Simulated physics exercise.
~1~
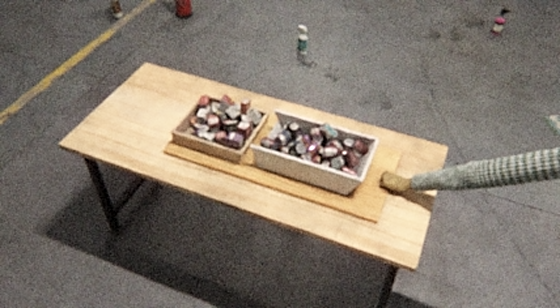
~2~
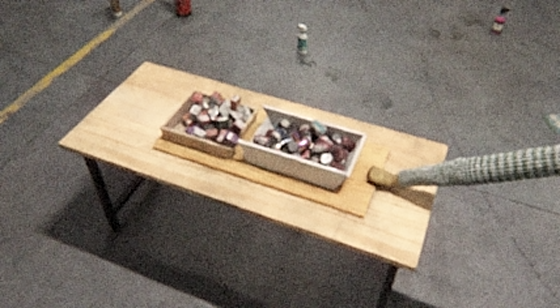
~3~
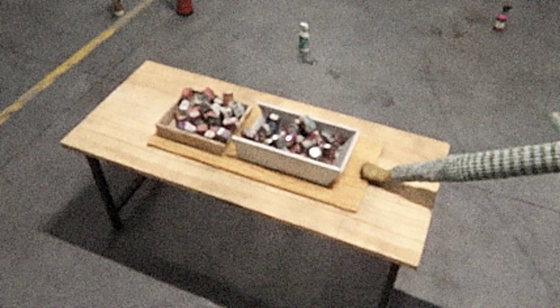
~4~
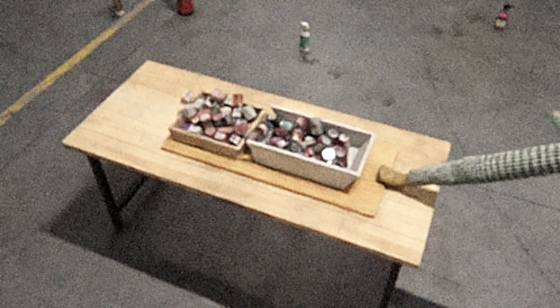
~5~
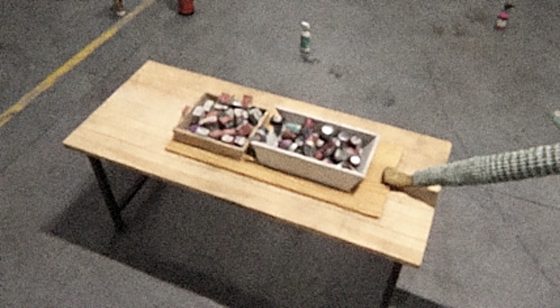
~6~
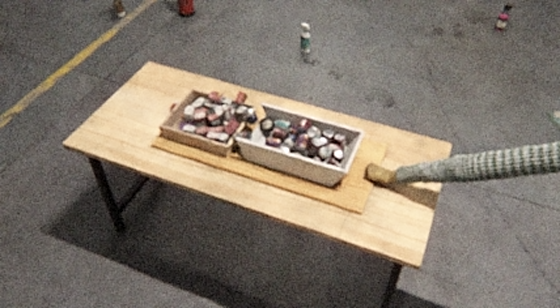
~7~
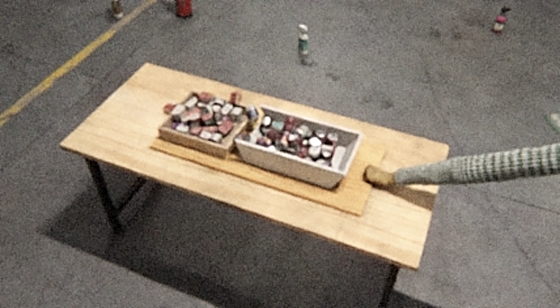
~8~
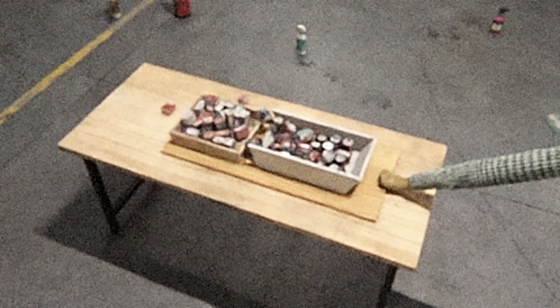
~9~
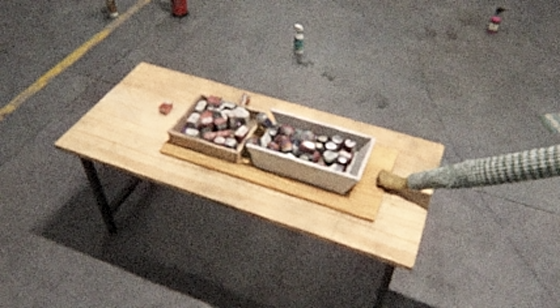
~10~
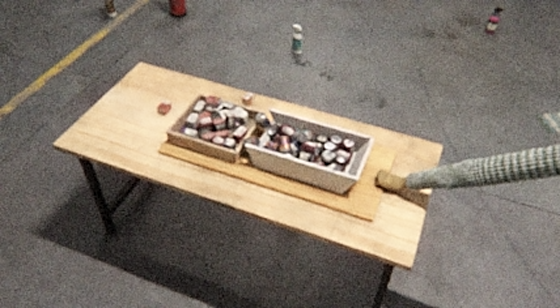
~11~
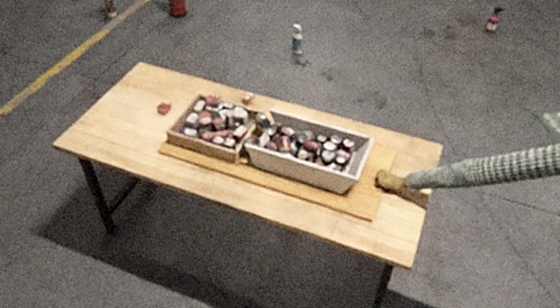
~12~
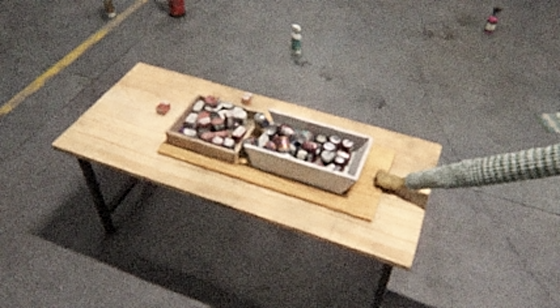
Board holding two totes of small cartons and cans shaking left and right on a table, two pieces spilling before it stops.
